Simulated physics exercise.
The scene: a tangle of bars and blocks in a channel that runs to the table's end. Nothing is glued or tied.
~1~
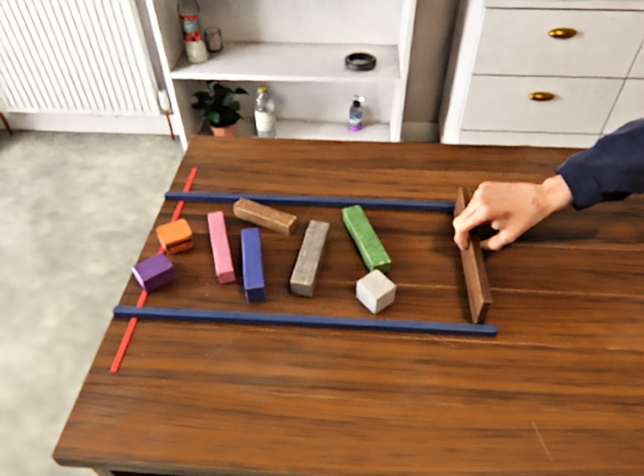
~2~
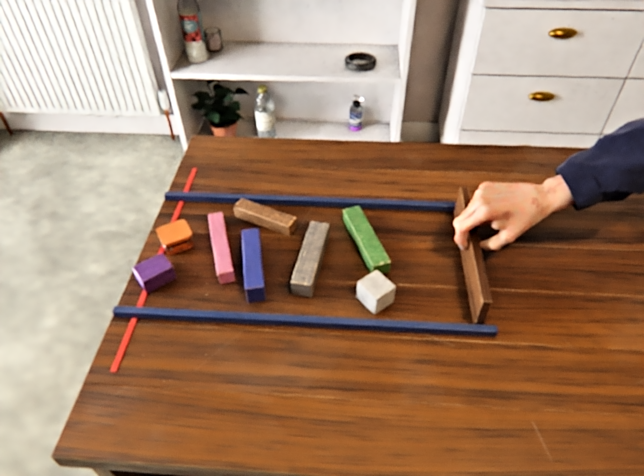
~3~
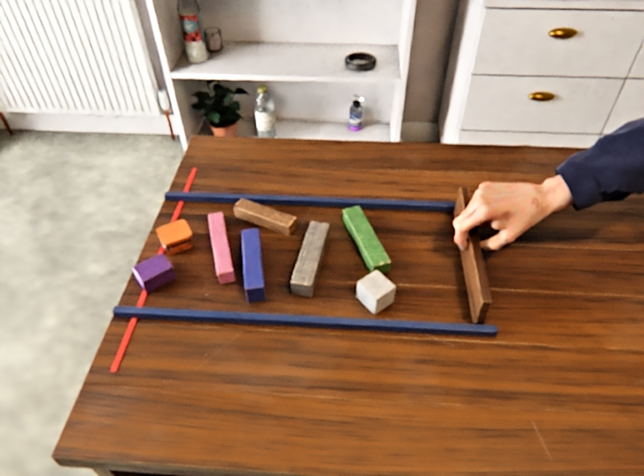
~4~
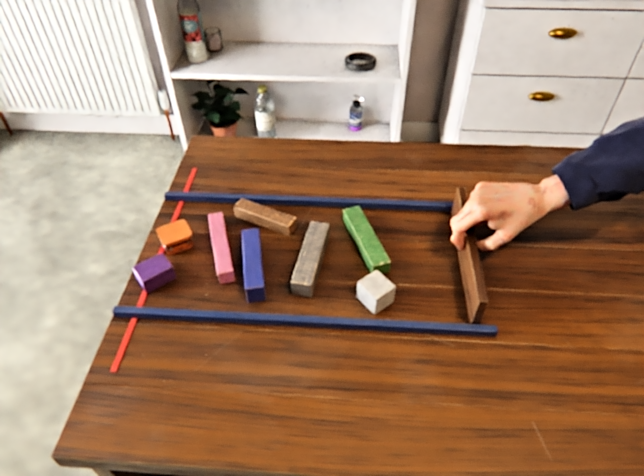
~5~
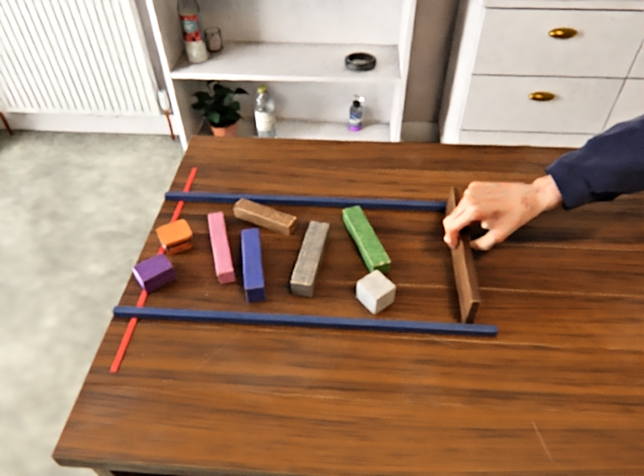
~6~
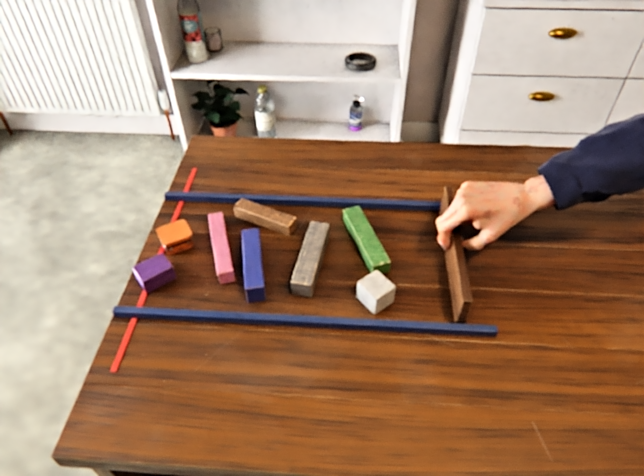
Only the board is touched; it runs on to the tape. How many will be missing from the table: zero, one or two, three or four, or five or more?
The number that fall off is five or more.
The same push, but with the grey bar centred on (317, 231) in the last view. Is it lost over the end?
The grey bar comes down.
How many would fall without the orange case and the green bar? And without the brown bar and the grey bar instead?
5 in the first case, 4 in the second.
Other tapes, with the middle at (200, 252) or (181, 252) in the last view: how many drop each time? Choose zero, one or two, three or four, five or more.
One after another: Three or four; at least five.
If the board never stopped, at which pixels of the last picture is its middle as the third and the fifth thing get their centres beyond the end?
About (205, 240), then (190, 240).
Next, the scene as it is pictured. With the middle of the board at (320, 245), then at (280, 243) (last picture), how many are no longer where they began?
By then 4, and 6.
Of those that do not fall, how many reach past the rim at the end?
1 of them.
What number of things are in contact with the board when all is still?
The number is 2.
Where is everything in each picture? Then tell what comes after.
The first picture shows purple block (155, 272); orange case (176, 238); pink bar (221, 246); board (471, 251); tape (162, 251).
The second picture shows orange case (176, 238); green bar (365, 239).
The third picture shows pink bar (221, 246); blue bar (253, 264).
The fourth picture shows purple block (155, 273); brown bar (265, 217).
The fifth picture shows orange case (176, 238); grey bar (311, 257).
The sixth picture shows purple block (155, 273); orange case (176, 238); pink bar (221, 246); board (454, 250); tape (162, 251).
Soon after, none off yet; purple block at rest near (155, 273); orange case at rest near (176, 238); pink bar at rest near (221, 246).
In the end, the number that fall off is five or more; gone, grey bar, brown bar, blue bar, pink bar, orange case and purple block.
